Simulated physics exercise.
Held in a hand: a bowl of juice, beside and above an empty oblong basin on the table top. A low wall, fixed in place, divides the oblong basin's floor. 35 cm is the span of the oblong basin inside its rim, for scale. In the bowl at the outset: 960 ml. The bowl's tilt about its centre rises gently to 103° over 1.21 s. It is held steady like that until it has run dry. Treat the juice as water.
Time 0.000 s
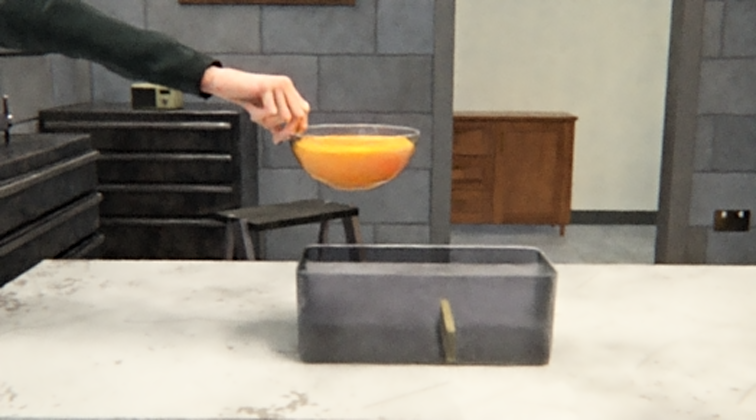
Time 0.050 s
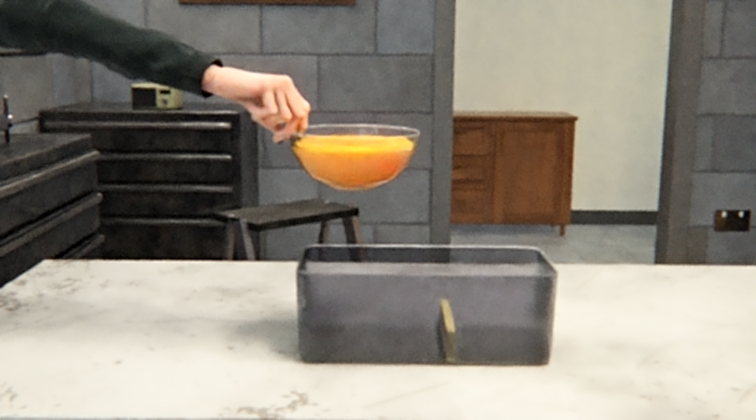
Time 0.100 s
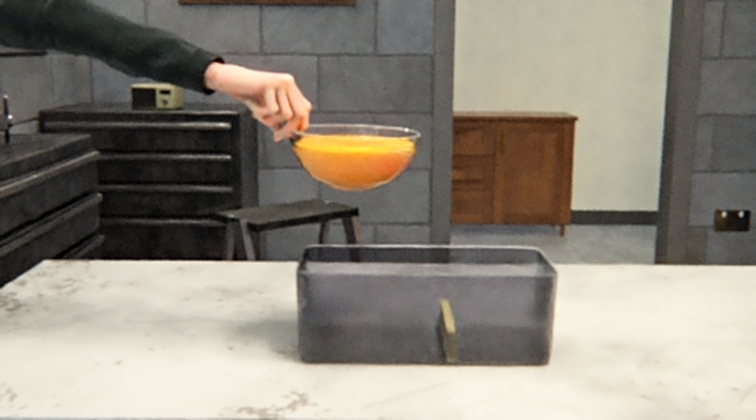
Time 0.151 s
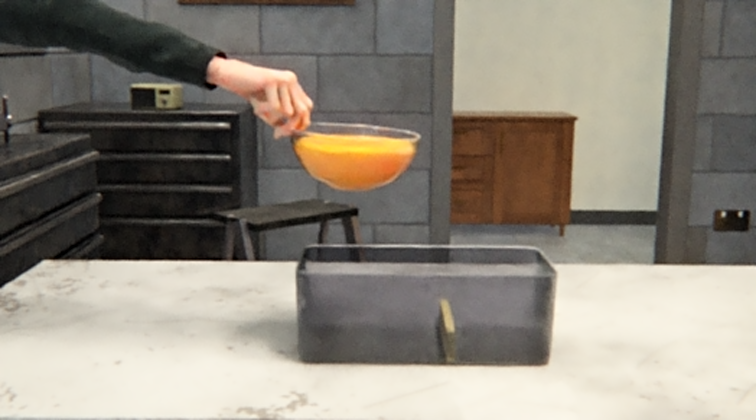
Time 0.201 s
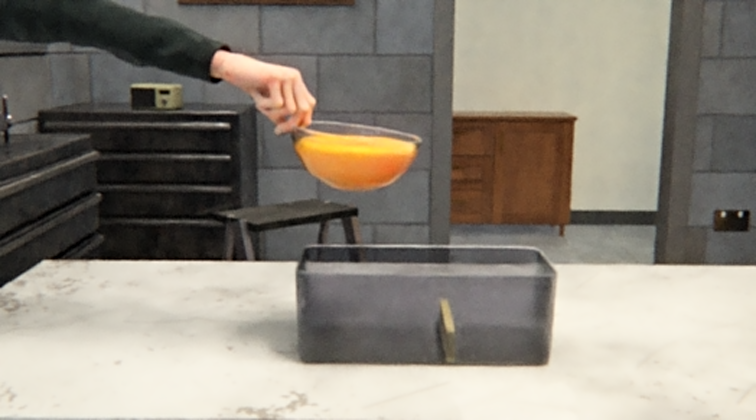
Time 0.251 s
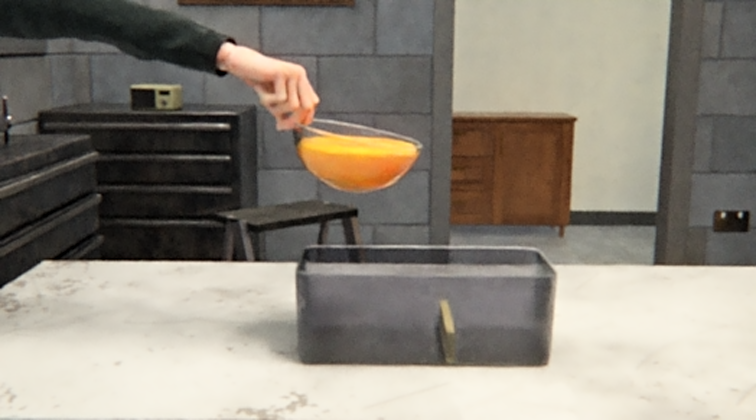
In a grey kitchen, a hand slowly tilts a glass bowl of orange juice rightward.
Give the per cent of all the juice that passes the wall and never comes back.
I would say 69 percent.
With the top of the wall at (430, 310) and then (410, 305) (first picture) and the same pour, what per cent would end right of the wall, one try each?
One try each: Around 85 percent and then around 95 percent.
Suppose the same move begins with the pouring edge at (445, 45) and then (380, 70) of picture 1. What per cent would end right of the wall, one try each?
Roughly 80 per cent the first time and 40 per cent the second.
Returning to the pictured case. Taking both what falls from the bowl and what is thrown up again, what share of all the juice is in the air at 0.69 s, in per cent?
Around 36 in a hundred.
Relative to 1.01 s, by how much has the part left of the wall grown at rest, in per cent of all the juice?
Change: Approx. 6 %.
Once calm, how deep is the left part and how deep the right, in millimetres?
I'd expect close to 8 mm on the left and close to 32 mm on the right.
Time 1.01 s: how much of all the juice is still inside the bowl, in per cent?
I'd estimate some 1 per cent.
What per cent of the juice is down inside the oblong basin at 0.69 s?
Some 22 per cent.
By 0.69 s the tilt is 63° and 42 per cent is still to pour, 2 is left of the wall and 20 right of it.
By 1.01 s the tilt is 96° and 1 per cent is still to pour, 24 is left of the wall and 70 right of it.
By 1.35 s the tilt is 103° and 0 per cent is still to pour, 29 is left of the wall and 70 right of it.
By 1.71 s the tilt is 103° and 0 per cent is still to pour, 30 is left of the wall and 69 right of it.
At rest 30 per cent lies left of the wall, 69 right of it and 1 outside.
